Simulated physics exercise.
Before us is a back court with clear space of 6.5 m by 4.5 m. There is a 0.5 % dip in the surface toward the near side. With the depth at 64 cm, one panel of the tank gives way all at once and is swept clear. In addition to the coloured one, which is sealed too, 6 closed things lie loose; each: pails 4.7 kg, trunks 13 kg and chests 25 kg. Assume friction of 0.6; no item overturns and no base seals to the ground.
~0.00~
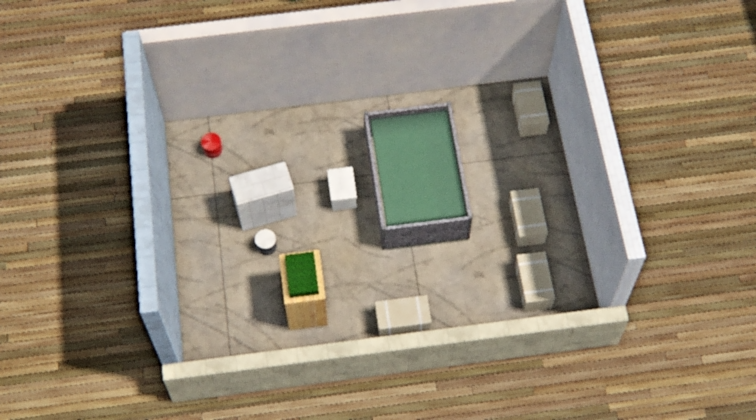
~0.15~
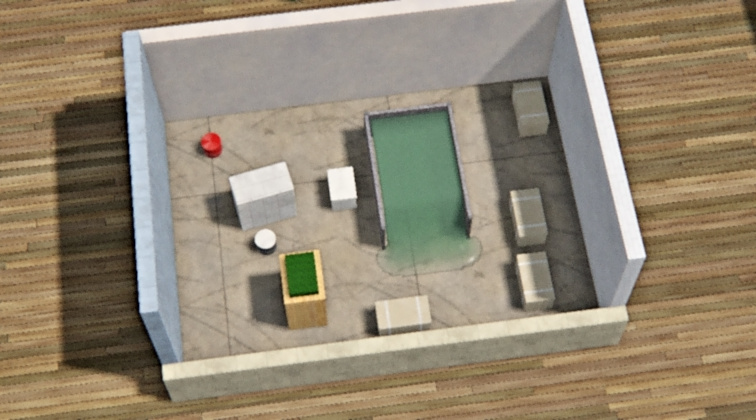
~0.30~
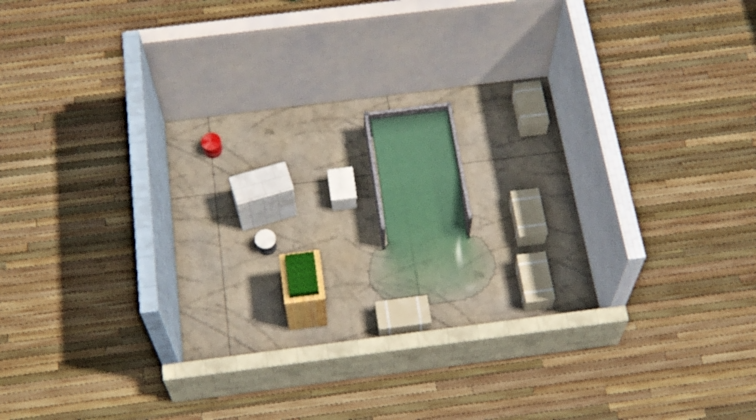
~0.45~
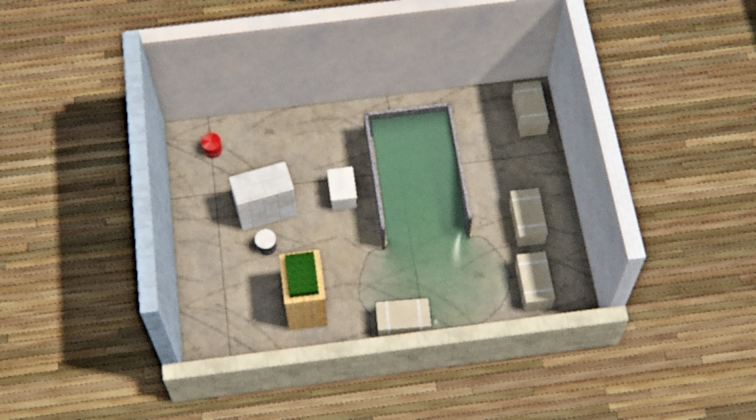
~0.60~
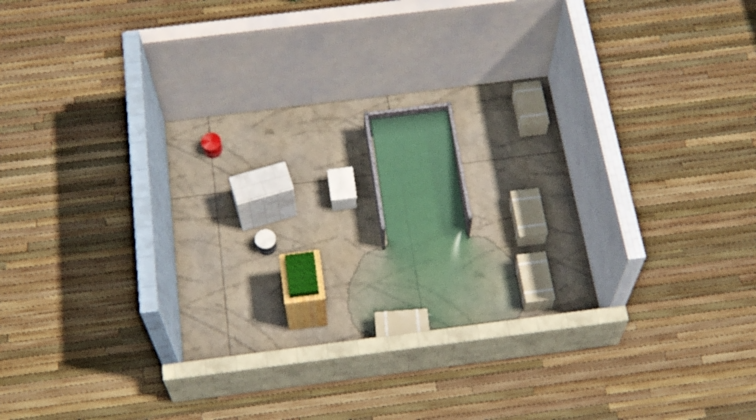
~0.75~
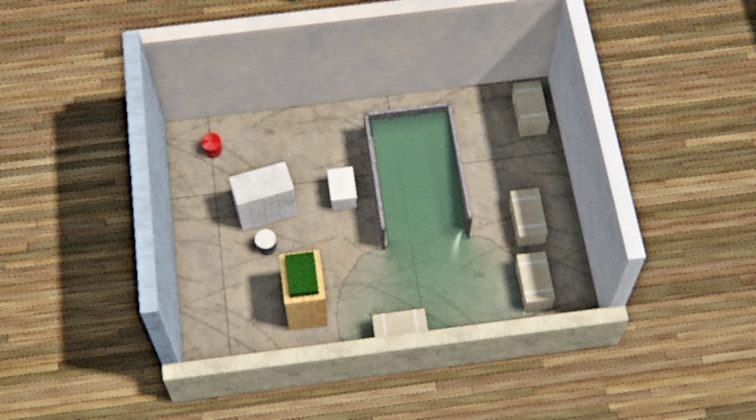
At first, greenish water fills a grey-walled tank in a walled court, with pale boxes and a small red pail around it. The tank's near panel gives way, and water spreads in a widening sheet to the near wall, where one pale box shifts slightly toward the wall while the pail stays still.
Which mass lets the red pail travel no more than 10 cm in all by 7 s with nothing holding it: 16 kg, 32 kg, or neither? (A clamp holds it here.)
Outcome: Lighter passes.
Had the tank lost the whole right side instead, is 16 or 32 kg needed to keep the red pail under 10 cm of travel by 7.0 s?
That way round, the lesser mass holds.
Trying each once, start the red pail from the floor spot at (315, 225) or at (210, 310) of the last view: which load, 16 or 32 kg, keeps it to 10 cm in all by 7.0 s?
Well, the little one does for the first, just the big one for the second.
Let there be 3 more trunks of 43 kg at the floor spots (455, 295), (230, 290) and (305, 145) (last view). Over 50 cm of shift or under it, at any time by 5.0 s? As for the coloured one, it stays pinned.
Taking them one by one: Above the mark; below the mark; below the mark.
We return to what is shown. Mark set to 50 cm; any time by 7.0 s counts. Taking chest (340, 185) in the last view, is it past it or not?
Below the mark.
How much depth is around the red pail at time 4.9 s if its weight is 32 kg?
Close to 5 cm deep.
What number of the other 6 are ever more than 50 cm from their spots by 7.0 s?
My count gives 5.
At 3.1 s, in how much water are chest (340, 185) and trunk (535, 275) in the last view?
2 and 14 cm.
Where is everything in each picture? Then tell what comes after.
The first picture shows the red pail at (211, 141) rests on the ground; 2.5 m2 under water; 0 of 7 have shifted.
The second picture shows the red pail at (211, 141), on the bottom; 3.3 m2 under water; 0 of 7 have shifted.
The third picture shows the red pail at (211, 141) rests on the ground; water covers 4.3 m2; 0 of 7 have shifted.
The fourth picture shows the red pail at (211, 141), on the bottom; 5.4 m2 under water; 0 of 7 have shifted.
The fifth picture shows the red pail at (211, 141), on the bottom; 6.4 m2 under water; 1 of 7 have shifted.
The sixth picture shows the red pail at (211, 141) rests on the ground; water covers 7.0 m2; 1 of 7 have shifted.
After 1.4 s the red pail would be 0 cm from its start with 16 kg and 0 cm from its start with 32 kg; 0 cm of water round it then.
After 3.1 s the red pail would be 0 cm from its start with 16 kg and 0 cm from its start with 32 kg; 0 cm of water round it then.
After 4.9 s the red pail would be 0 cm from its start with 16 kg and 0 cm from its start with 32 kg; 5 cm of water round it then.
After 7.0 s the red pail would be 0 cm from its start with 16 kg and 0 cm from its start with 32 kg; 6 cm of water round it then.
